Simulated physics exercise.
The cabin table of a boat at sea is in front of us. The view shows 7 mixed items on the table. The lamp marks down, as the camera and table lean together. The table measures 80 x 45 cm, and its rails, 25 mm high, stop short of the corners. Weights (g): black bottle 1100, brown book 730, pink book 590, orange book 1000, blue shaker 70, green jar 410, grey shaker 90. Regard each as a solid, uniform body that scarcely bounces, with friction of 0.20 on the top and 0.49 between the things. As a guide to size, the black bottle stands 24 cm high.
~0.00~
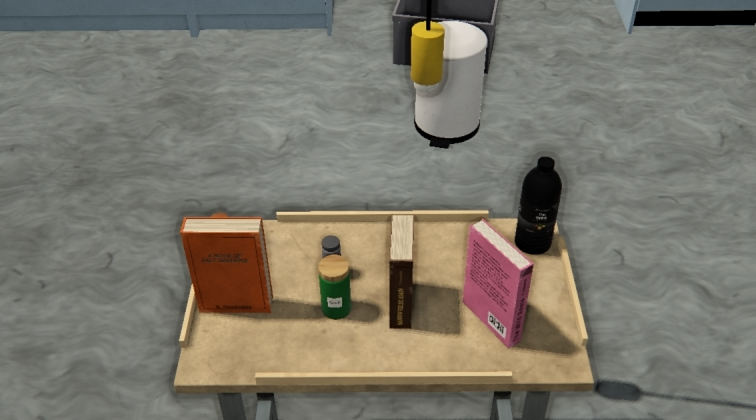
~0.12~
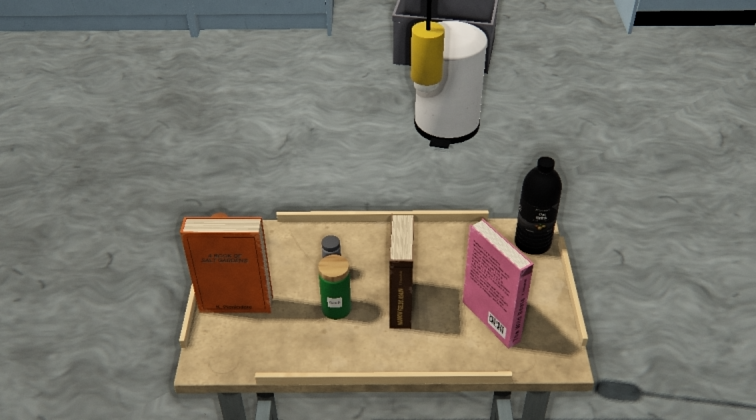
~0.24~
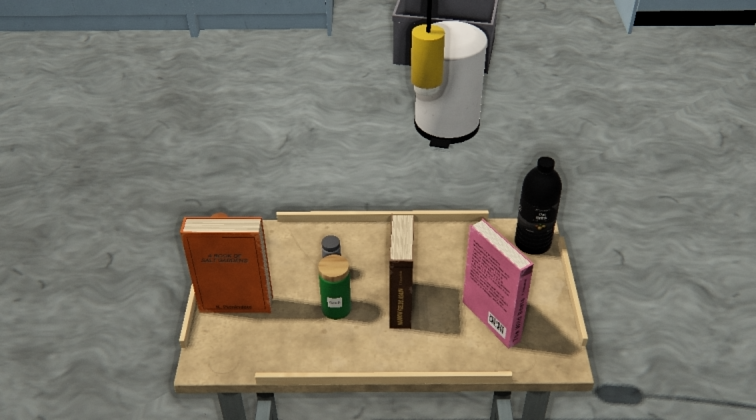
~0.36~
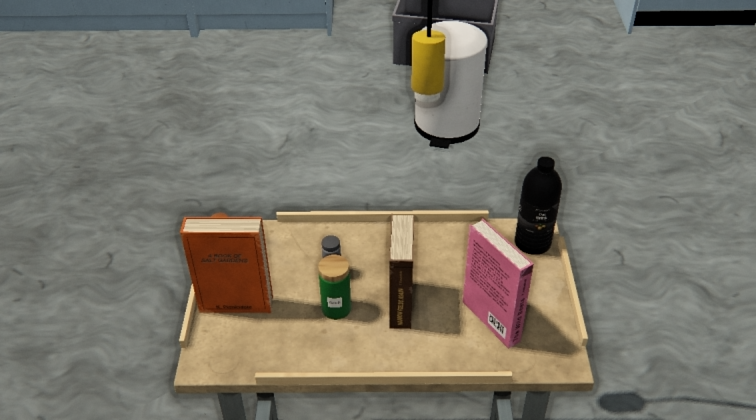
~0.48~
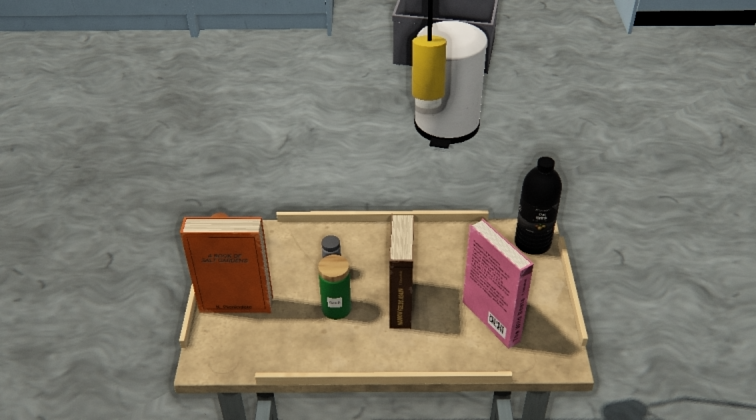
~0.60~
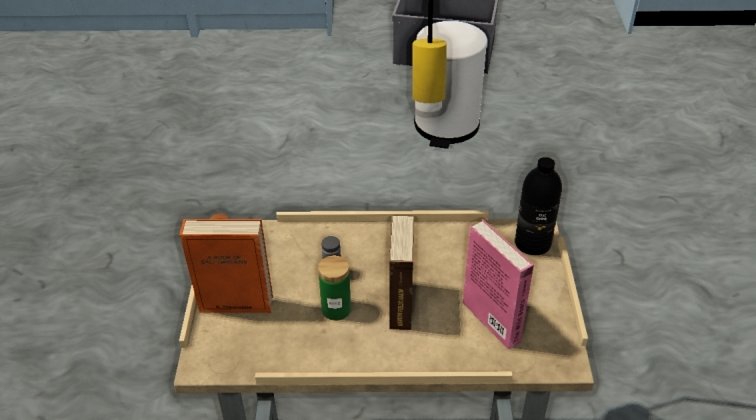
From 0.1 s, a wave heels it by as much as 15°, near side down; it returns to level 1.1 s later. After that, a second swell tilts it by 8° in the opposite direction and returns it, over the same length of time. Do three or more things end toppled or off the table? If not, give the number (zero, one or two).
No, one.
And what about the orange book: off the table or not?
When everything stops, the orange book is out of bounds.
Around 1.00 s, floor tilted 4°, near side down; brown book shifted 5 cm near (402, 290); black bottle shifted 5 cm near (543, 219); orange book on its side.
Around 1.50 s, floor tilted 4°, far side down; orange book now off the table; brown book shifted 5 cm near (402, 291); black bottle shifted 5 cm near (543, 219).
Finally (2.8 s), off the table, orange book; not toppled but over 5 cm from the start, brown book and pink book; the other 4 still in place (within 5 cm). In the last view, black bottle near (543, 219), brown book near (402, 291).
